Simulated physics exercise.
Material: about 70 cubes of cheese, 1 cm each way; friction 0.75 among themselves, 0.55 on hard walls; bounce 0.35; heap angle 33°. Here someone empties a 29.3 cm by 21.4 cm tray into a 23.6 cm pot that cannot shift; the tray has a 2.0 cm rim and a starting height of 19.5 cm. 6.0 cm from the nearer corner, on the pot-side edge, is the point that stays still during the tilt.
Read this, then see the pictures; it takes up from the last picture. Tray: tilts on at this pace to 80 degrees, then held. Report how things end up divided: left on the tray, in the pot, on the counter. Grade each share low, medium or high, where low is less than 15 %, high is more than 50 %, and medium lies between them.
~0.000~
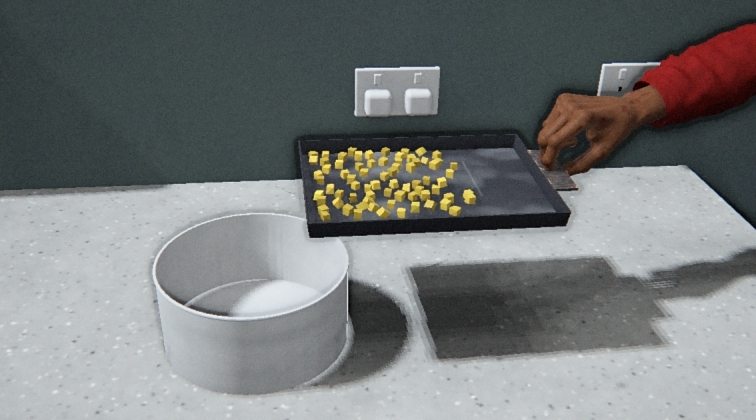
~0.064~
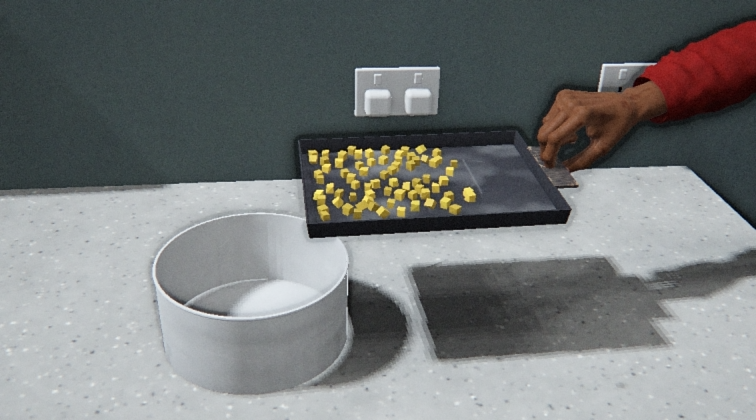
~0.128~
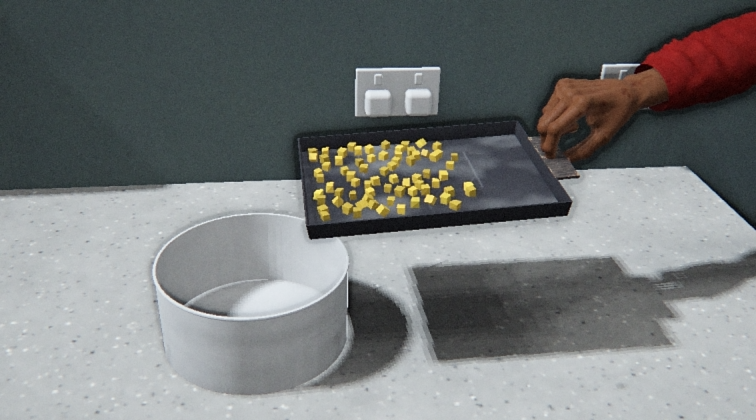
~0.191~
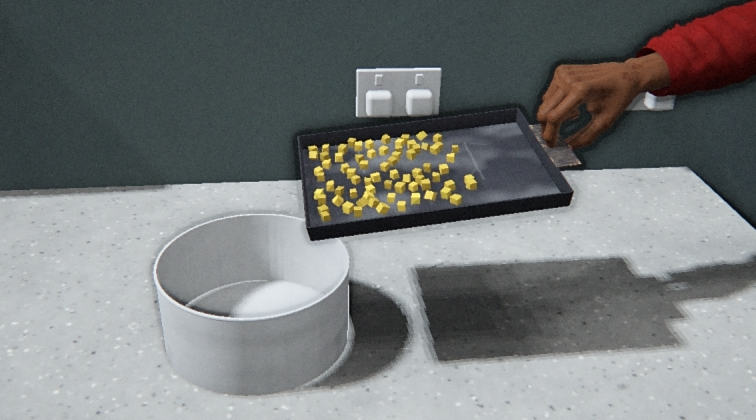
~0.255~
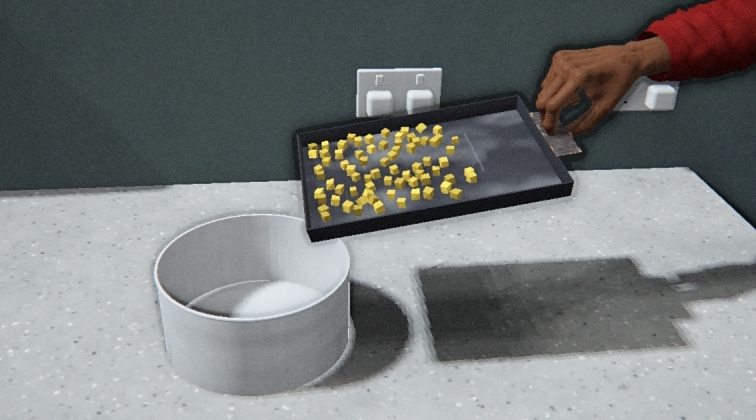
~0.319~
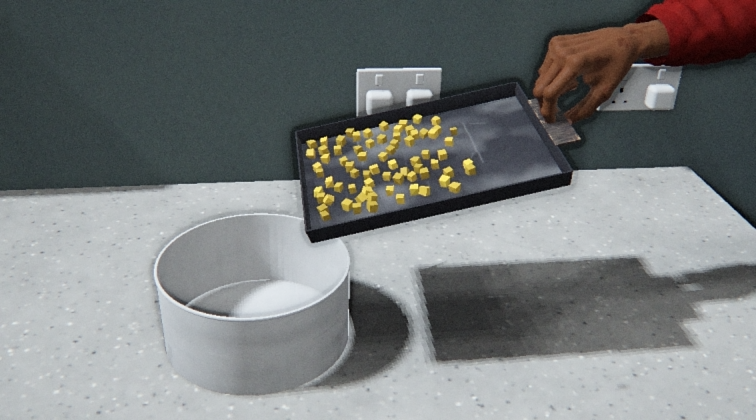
Shares - tray: High, pot: Medium, counter: Low.
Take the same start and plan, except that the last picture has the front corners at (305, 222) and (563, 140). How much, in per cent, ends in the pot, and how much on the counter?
Pot 20; counter 5.
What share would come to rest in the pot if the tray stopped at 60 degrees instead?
20 %.
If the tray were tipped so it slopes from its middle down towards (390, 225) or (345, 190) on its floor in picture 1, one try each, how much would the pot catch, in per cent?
Approximately 5 percent, then 15 percent.
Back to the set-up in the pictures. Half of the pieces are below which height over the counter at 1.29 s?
About 22 centimetres.
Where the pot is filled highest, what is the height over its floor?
It stands at some 1.0 cm.
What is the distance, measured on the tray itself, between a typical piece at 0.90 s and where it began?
It has moved some 7 cm from its start.
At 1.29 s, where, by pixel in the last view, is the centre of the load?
At that moment the load's centre is around (304, 203).
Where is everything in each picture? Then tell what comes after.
The first picture shows tray tilt 0 degrees, front corners at (310, 222) and (568, 211); middle of the pieces at (384, 176); pot at (252, 260).
The second picture shows tray tilt 1 degrees, front corners at (310, 222) and (568, 208); middle of the pieces at (384, 175).
The third picture shows tray tilt 4 degrees, front corners at (309, 224) and (569, 200), lowest corner left front; middle of the pieces at (384, 171).
The fourth picture shows tray tilt 7 degrees, front corners at (309, 226) and (570, 191), lowest corner left front; middle of the pieces at (385, 167).
The fifth picture shows tray tilt 10 degrees, front corners at (309, 228) and (570, 181), lowest corner left front; middle of the pieces at (385, 162).
The sixth picture shows tray tilt 14 degrees, front corners at (308, 229) and (569, 170), lowest corner left front; middle of the pieces at (383, 157); pot at (254, 261). Its pace works out near 55 degrees a second.
Then, at 0.90 s, tilt 45 degrees; the tray holds 100 %, the pot 0 %.
After 1.29 s, tilt 66 degrees; the tray holds 80 %, the pot 20 %.
After 1.76 s, tilt 80 degrees; the tray holds 75 %, the pot 25 %.
In the end, at 3.3 s, tray 75 %, pot 25 %, counter 0 %.
